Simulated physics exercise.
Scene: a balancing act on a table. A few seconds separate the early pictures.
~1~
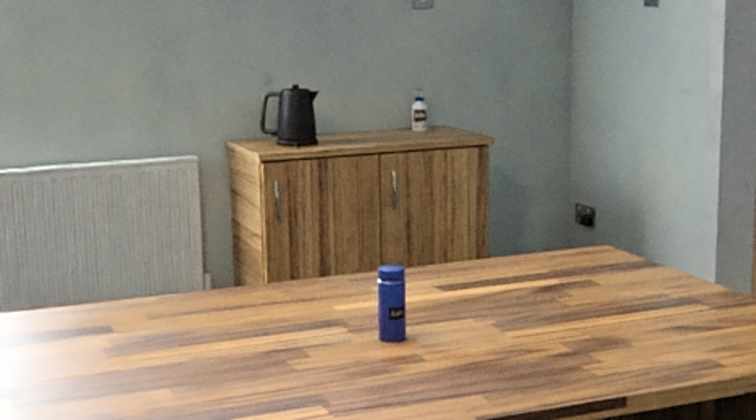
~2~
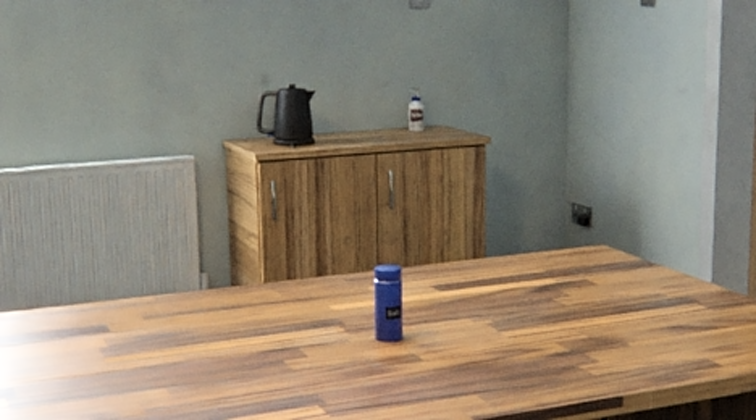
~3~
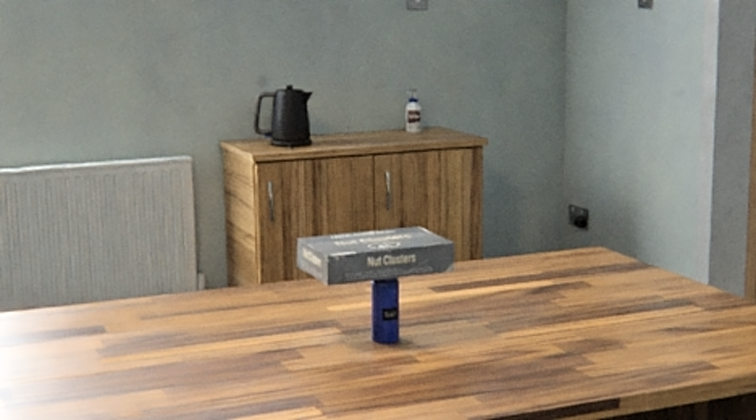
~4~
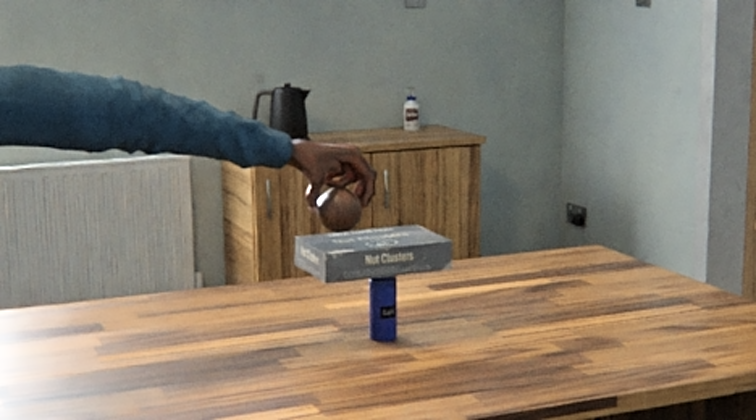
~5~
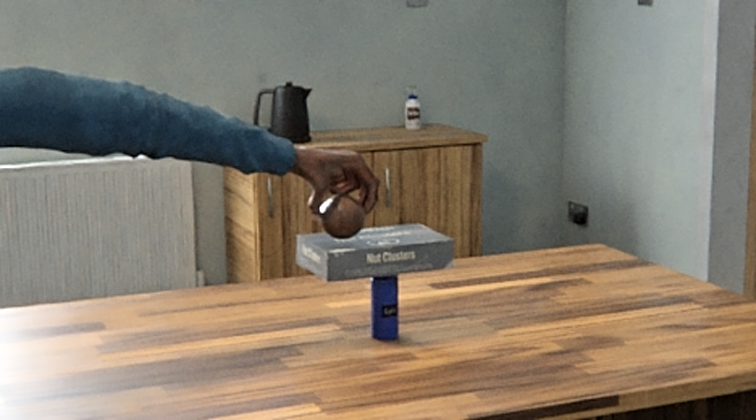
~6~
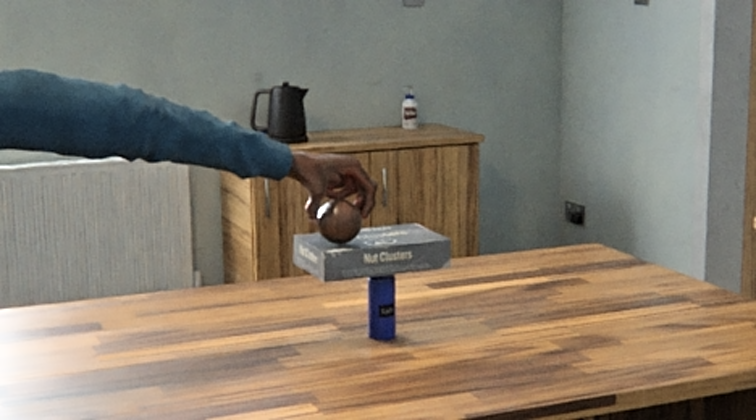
A grey Nut Clusters box appeared on top of a small blue bottle standing on a wooden table, then a hand reached in from the left and lowered a round brown onion onto it.
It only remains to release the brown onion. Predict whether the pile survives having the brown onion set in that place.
Prediction: The pile does not survive and comes down.
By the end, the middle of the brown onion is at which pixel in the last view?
It ends near (281, 342).
Then, 0.30 s on from there, brown onion now fallen; grey packet turned 63° from how it was put.
Then, 0.50 s on from there, grey packet now fallen.
Then, 0.80 s on from there, things are still on the move.
In the end, fallen, brown onion and grey packet; blue shaker unmoved. At the end, from the last picture's camera, brown onion near (281, 342). The stack gives way.
